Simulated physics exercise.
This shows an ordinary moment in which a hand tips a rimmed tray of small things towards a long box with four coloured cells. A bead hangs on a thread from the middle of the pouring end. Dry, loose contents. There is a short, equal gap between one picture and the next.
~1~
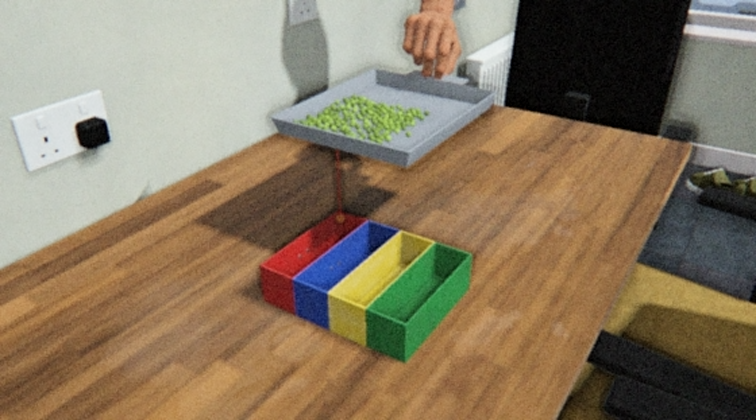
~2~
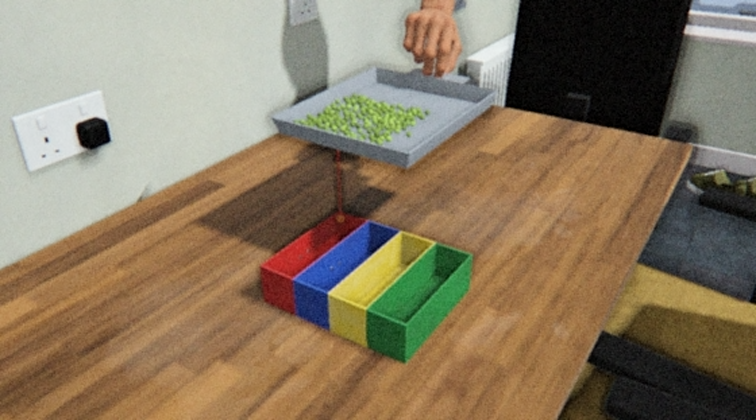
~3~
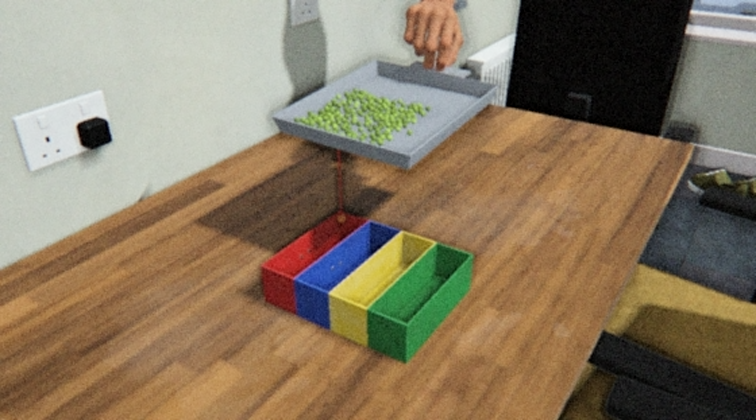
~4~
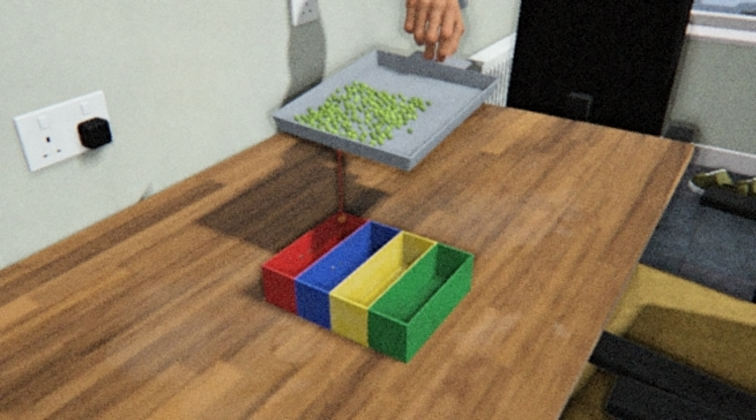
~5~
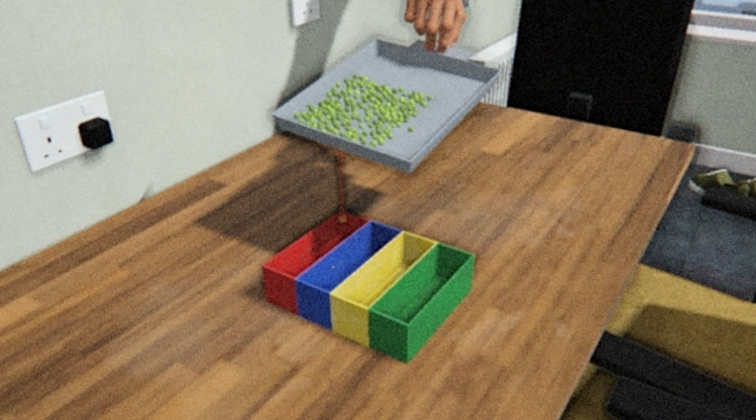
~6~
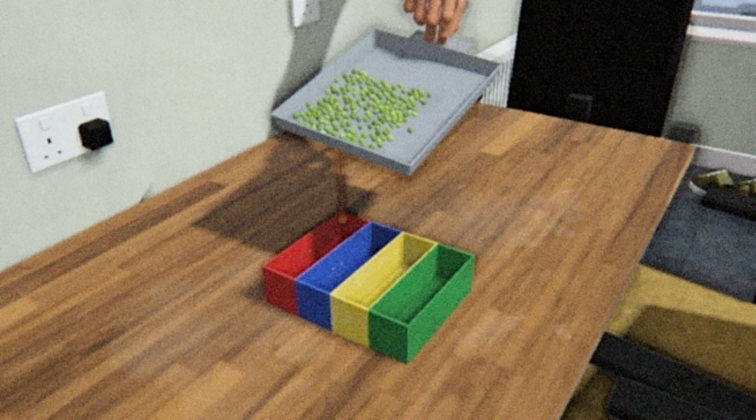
A hand holds the far edge of a grey rimmed tray of small green peas above a wooden table, seen from above at an angle in a room with pale walls. Below the tray, a reddish bead hangs on a thread near a long box with red, blue, yellow and green cells. The hand gradually tilts the tray towards its near right corner, and some peas shift slightly.
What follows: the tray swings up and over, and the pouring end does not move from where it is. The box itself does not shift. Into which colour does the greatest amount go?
The greatest amount goes into yellow.
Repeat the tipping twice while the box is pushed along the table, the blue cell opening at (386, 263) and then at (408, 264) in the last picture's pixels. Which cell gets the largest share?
Position one: Blue. Position two: The cell in blue.
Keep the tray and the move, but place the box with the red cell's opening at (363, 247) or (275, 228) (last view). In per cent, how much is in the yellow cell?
It comes to roughly 0 per cent in one try and roughly 10 per cent in the next.
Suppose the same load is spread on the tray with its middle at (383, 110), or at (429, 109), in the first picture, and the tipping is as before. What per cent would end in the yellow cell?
Estimate: 80 % first, 80 % second.
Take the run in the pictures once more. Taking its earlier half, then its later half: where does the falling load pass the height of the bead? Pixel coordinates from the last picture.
The first part passes (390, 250); everything after passes (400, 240).
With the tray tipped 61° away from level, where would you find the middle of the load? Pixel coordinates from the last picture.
Somewhere about pixel (362, 136).
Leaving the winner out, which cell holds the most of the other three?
The answer is the cell in blue.
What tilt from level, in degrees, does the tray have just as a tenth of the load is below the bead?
Around 85° at that moment.
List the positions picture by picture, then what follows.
In the first picture, corners of the pouring end at (278, 116) and (407, 149), level; middle of the load at (365, 120), dried peas; bead on its thread at (340, 218); red cell at (278, 286); blue cell at (312, 301); yellow cell at (348, 316); green cell at (386, 332).
In the second picture, corners of the pouring end at (278, 116) and (407, 150), level; middle of the load at (366, 120).
In the third picture, corners of the pouring end at (279, 115) and (408, 151), tipped barely, lowest at the right corner; middle of the load at (366, 117).
In the fourth picture, corners of the pouring end at (279, 114) and (408, 154), tipped a little, lowest at the right corner; middle of the load at (367, 113).
In the fifth picture, corners of the pouring end at (279, 113) and (409, 157), tipped a little, lowest at the right corner; middle of the load at (367, 110).
In the sixth picture, corners of the pouring end at (278, 113) and (409, 160), tipped clearly, lowest at the right corner; middle of the load at (366, 109), about a quarter on the move; red cell at (280, 287); blue cell at (314, 302); yellow cell at (350, 317); green cell at (388, 333).
Soon, tray tipped steeply; nearly all on the tray; a stray few in the yellow cell.
A while on, tray tipped past a quarter turn; a small part on the tray; about two thirds in the yellow cell; about a quarter in the blue cell; a stray few in the green cell; a stray few in the red cell; a small part falling or outside the box.
Towards the end, tray tipped past a quarter turn; most in the yellow cell; about a quarter in the blue cell; a stray few in the green cell; a stray few in the red cell.
Finally, tray tipped past a quarter turn; most in the yellow cell; about a quarter in the blue cell; a stray few in the green cell; a stray few in the red cell.
